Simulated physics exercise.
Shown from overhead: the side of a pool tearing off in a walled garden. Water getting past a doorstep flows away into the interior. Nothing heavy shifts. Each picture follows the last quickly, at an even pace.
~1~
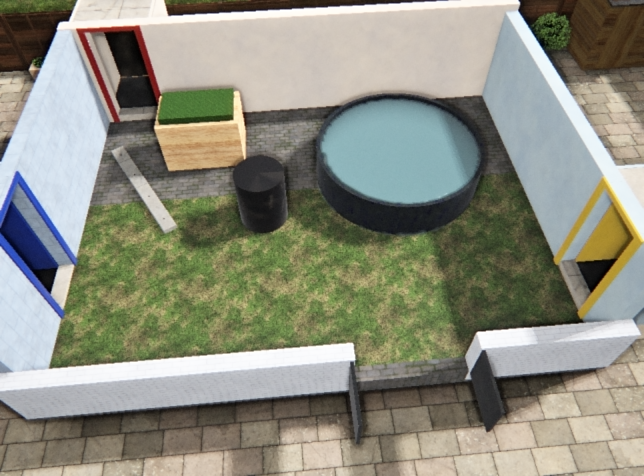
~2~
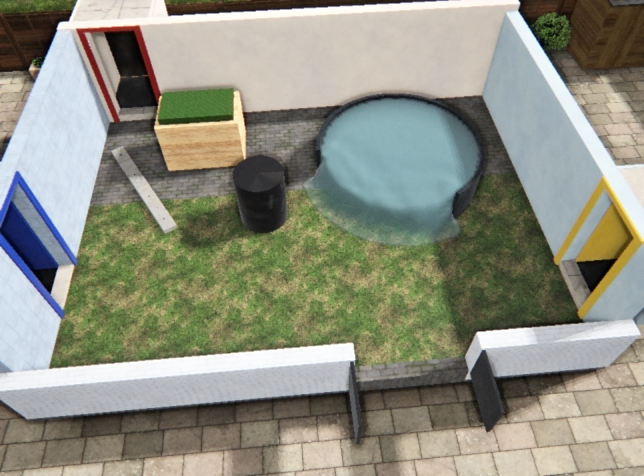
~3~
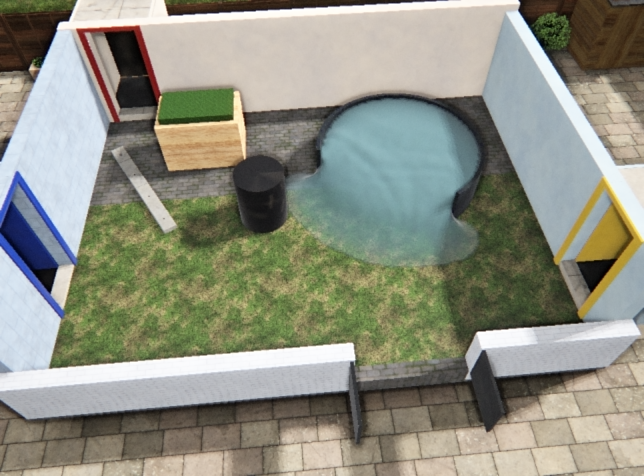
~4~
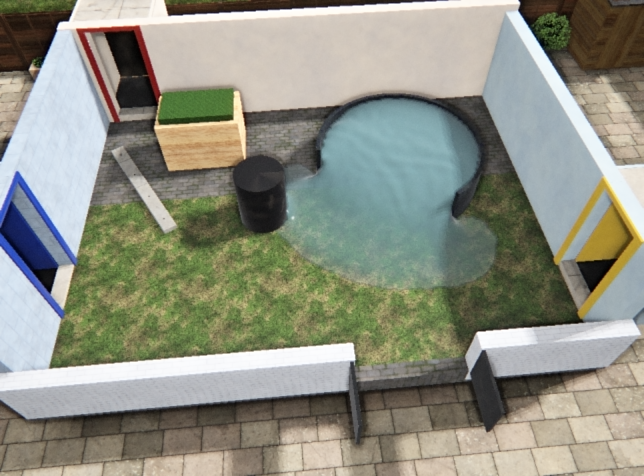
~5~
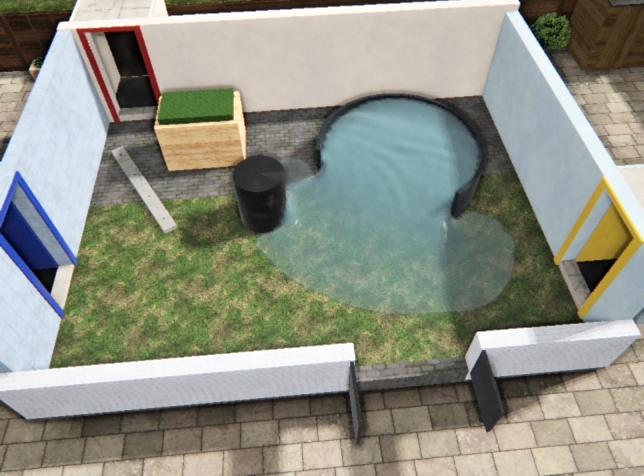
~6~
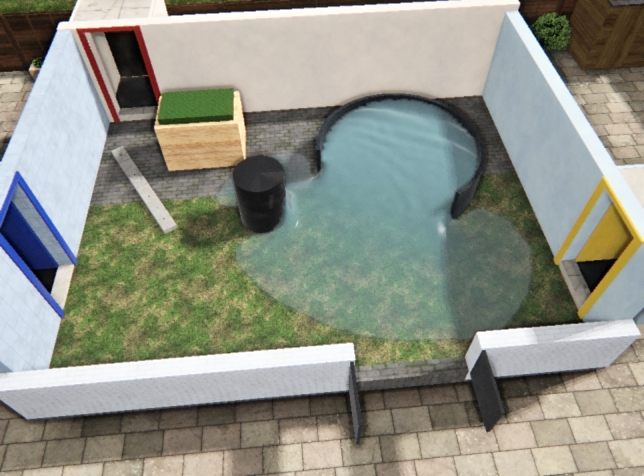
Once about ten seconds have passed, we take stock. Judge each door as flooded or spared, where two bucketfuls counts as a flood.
The blue door is flooded, the red door is spared, the yellow door is spared.
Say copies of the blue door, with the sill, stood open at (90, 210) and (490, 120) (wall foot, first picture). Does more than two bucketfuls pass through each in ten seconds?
Lab note, doors in listed order: Over the limit, under the limit.
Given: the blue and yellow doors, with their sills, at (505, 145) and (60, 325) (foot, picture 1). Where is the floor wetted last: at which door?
Result: The blue one.
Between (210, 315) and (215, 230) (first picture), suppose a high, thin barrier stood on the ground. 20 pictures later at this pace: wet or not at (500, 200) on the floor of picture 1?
At that spot: Untouched.
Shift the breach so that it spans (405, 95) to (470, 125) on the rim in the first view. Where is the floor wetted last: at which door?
My pick: The one in blue.
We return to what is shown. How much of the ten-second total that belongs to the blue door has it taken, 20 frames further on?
I'd say some 0 per cent.
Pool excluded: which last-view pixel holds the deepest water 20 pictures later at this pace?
I'd point to (43, 394).
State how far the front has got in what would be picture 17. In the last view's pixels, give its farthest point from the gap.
Somewhere close to (130, 150).
A moment on, water covers 45 % of the floor; the blue door not reached, the red door not reached, the yellow door not reached.
Next, water covers 55 % of the floor; the blue door not reached, the red door not reached, the yellow door wet at the sill, nothing in.
Then, water covers 70 % of the floor; the blue door not reached, the red door wet at the sill, nothing in, the yellow door wet at the sill, nothing in.
Later, water covers 90 % of the floor; the blue door far over two buckets in, the red door wet at the sill, nothing in, the yellow door wet at the sill, nothing in.
In the end, water covers 95 % of the floor; the blue door far over two buckets in, the red door wet at the sill, nothing in, the yellow door wet at the sill, nothing in.
